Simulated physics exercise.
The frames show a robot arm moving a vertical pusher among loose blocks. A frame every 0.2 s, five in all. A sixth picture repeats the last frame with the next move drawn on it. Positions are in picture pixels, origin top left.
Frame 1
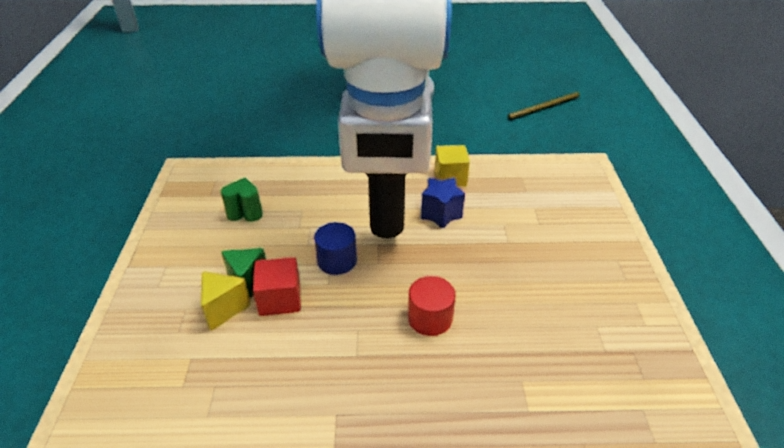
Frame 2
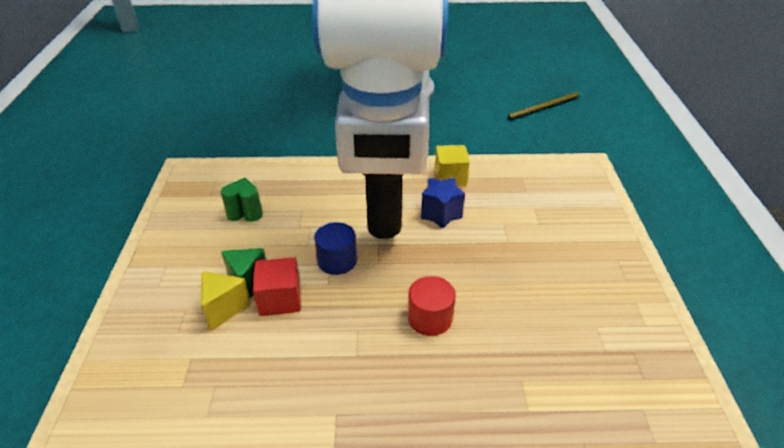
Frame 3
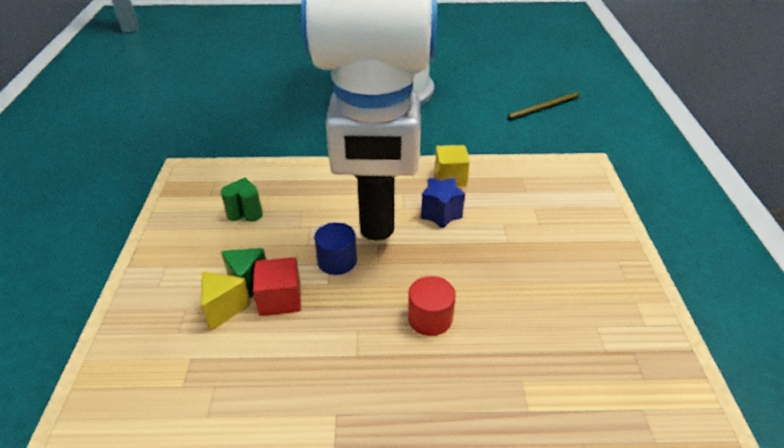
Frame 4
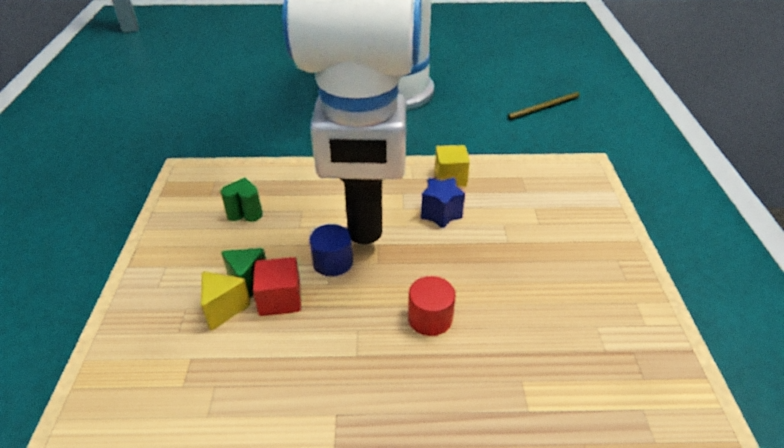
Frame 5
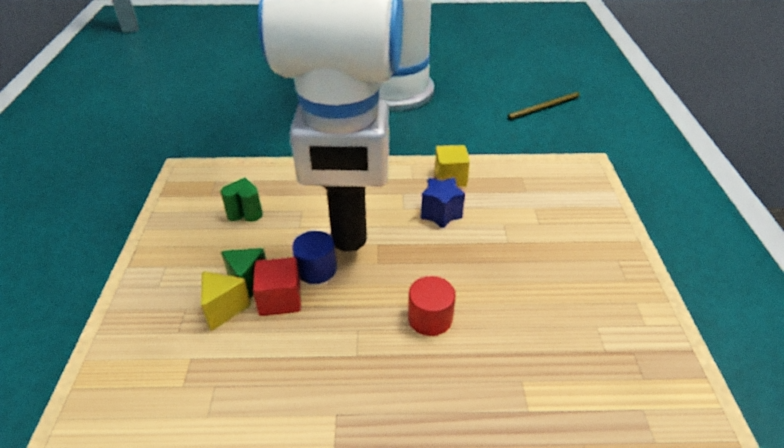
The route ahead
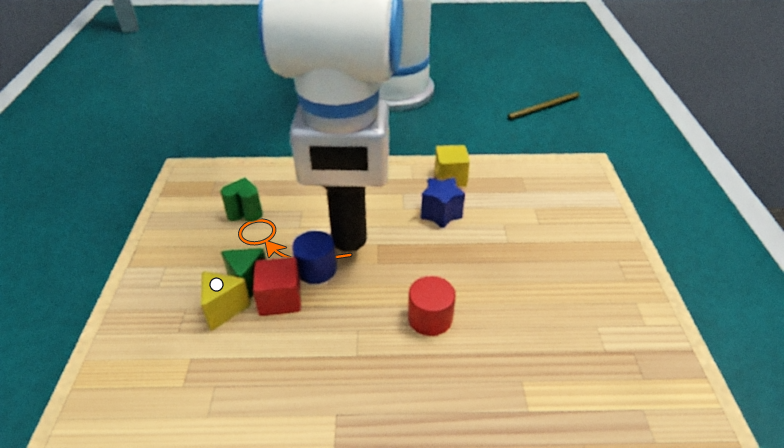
On a wooden board with colored blocks, a robot arm moved its black pusher left and nudged the blue cylinder a short way toward the red cube, while the other blocks stayed put.
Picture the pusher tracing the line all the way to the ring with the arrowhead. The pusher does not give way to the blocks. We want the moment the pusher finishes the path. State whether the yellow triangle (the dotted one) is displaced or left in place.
It stays.
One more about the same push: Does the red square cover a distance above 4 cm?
No, that is not how it ends up.
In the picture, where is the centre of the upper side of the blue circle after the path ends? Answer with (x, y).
It will end up at (268, 260).
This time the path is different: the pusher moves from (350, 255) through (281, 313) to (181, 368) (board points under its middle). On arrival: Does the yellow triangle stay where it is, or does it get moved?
It gets pushed out of place.
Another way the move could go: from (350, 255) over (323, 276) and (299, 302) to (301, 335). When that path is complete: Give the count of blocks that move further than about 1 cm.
I'd say three or more blocks get moved.
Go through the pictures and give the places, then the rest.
In the first frame, pusher's lower end at (387, 227); yellow triangle at (217, 285); green triangle at (241, 258); red square at (275, 273); blue circle at (335, 235).
In the second frame, pusher at (385, 228); blocks still.
In the third frame, pusher at (377, 229); blocks still.
In the fourth frame, pusher at (365, 233); blue circle at (330, 237).
In the fifth frame, pusher at (349, 239); yellow triangle at (217, 285); green triangle at (241, 258); red square at (275, 273); blue circle at (313, 244).
Drawn move, from (350, 255) through (311, 260) and (277, 252) to (257, 232); the dot is on the yellow triangle.
What follows on the original path. One third of the way, pusher at (308, 245); red square at (261, 290), turned 15° clockwise; blue circle at (280, 258).
Two thirds of the way, pusher at (273, 236); green triangle at (233, 257); red square at (260, 293), turned 20° clockwise; blue circle at (268, 260).
At the end, pusher at (254, 216); yellow triangle still; green triangle at (233, 257); red square at (260, 293), turned 20° clockwise; blue circle at (268, 260).
